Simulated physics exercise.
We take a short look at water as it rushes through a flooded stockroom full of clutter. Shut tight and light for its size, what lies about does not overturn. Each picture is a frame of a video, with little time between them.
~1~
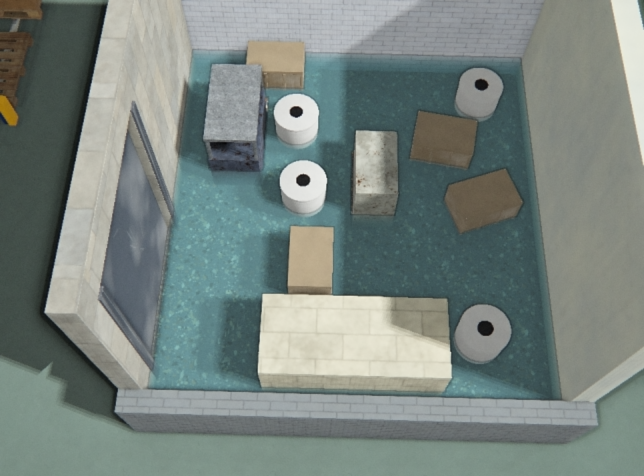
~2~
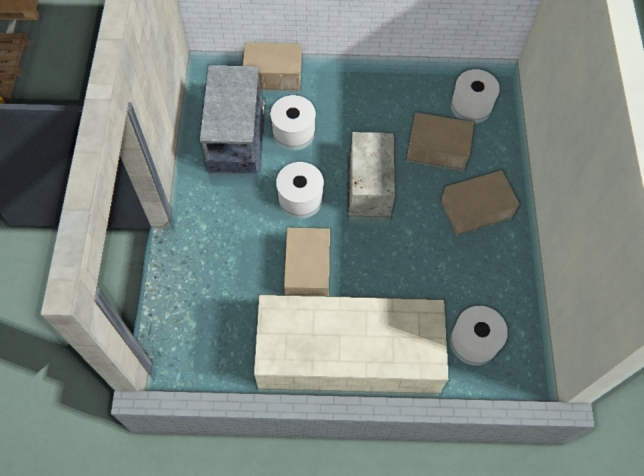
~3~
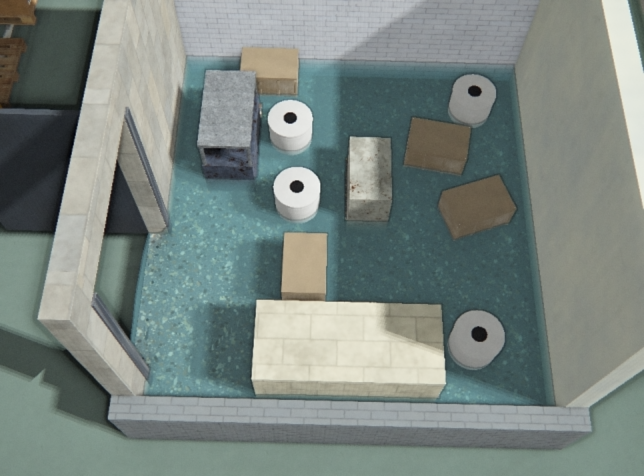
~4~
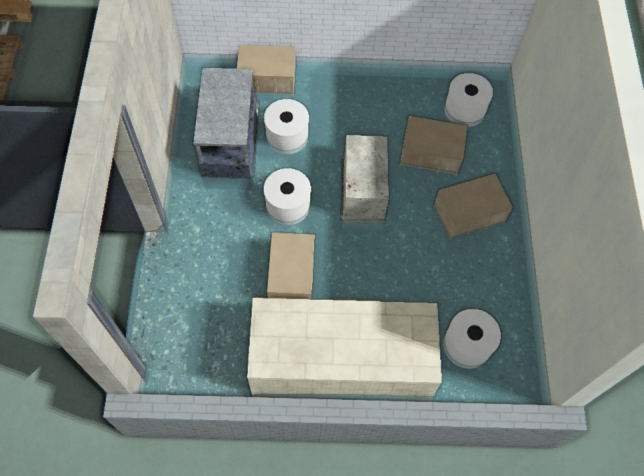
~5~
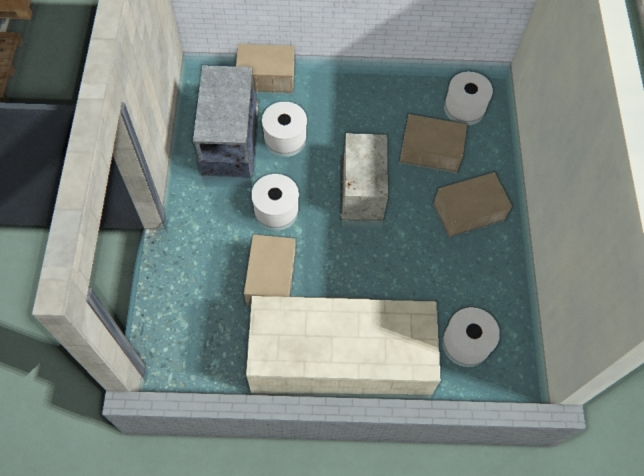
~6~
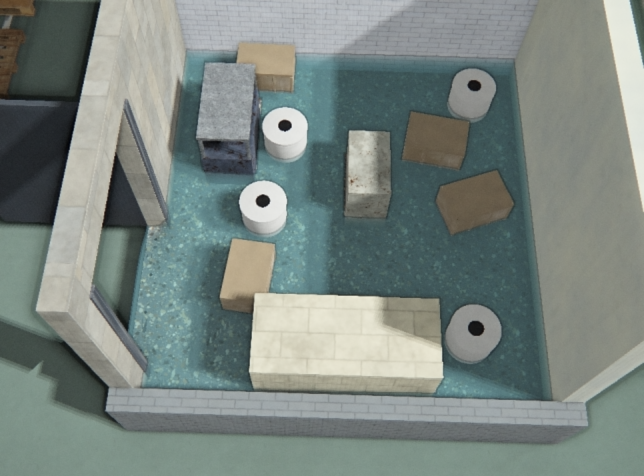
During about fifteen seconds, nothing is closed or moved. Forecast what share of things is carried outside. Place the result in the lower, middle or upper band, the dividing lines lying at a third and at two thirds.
It reaches a third, not two.
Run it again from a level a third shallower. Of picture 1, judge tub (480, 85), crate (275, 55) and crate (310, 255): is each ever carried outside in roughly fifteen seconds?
In that order: Remains, remains, swept away.
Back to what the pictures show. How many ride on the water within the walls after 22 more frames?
The answer would be 5.
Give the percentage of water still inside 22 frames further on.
About 44 percent.
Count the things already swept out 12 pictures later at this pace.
Count: 3.
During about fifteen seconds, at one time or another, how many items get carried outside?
My tally gives 4.
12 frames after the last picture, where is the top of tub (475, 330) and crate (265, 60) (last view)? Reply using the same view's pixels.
First top about at (458, 306); second top about at (210, 73).
A moment on, 0 of 8 are out; 8 afloat.
Next, 3 of 8 are out; 5 afloat.
Later, 3 of 8 are out; 5 afloat.
In the end, 4 of 8 are out; 4 afloat.
